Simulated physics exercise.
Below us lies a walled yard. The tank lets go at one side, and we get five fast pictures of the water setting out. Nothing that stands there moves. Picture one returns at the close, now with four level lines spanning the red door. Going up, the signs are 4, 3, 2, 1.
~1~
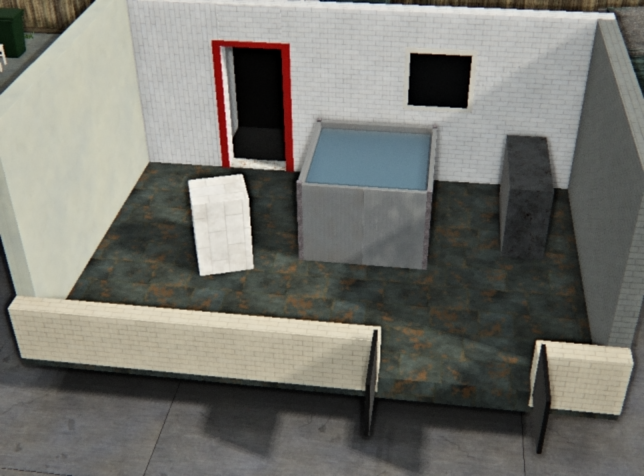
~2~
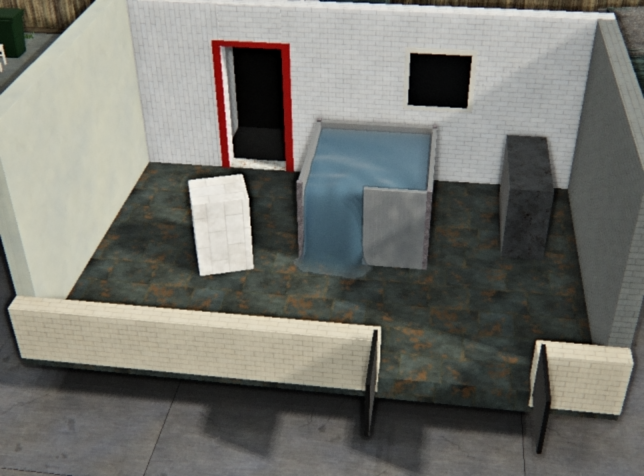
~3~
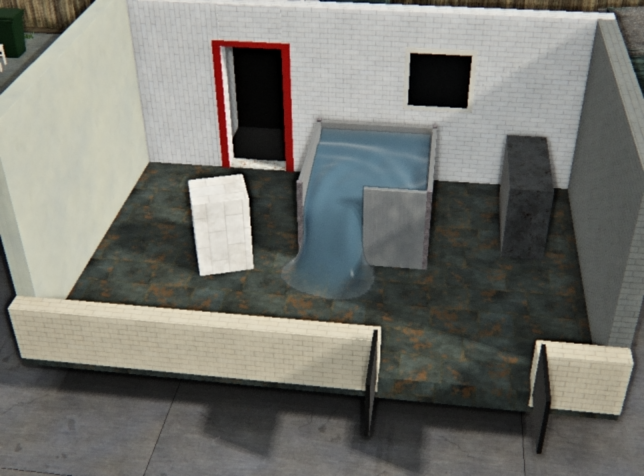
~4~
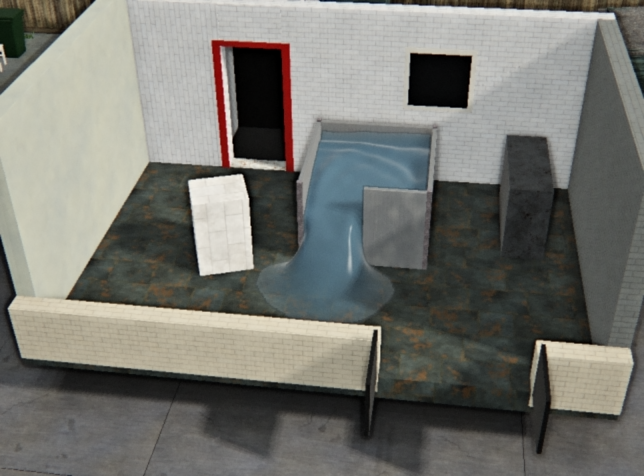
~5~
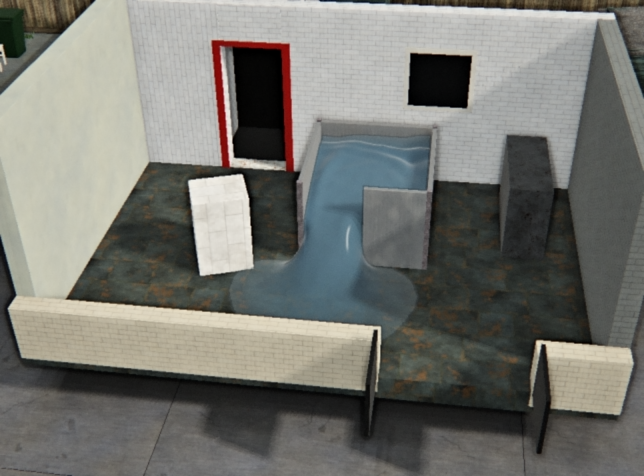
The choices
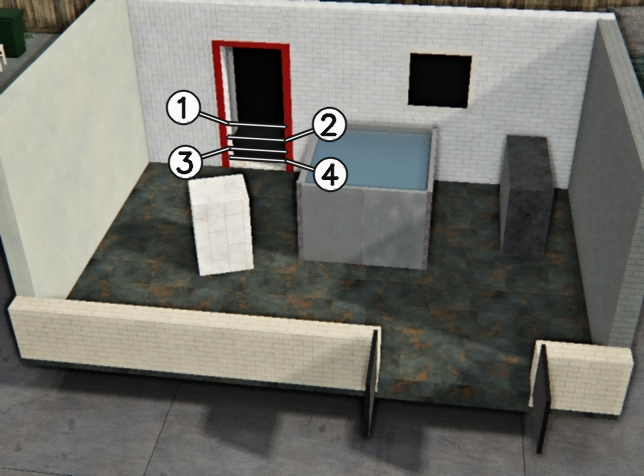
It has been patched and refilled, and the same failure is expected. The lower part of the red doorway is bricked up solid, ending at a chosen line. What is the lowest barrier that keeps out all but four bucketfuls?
Use mark 4.
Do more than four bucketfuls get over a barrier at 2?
No, not at all.
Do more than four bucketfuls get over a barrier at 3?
No, that is safe.
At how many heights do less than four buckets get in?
All of the four.
In white, 1 at (256, 125); 2 at (256, 138); 3 at (257, 150); 4 at (258, 159); from the bottom up 4, 3, 2, 1.
With 1, nothing gets over.
With 2, nothing gets over.
With 3, nothing gets over.
With 4, nothing gets over.
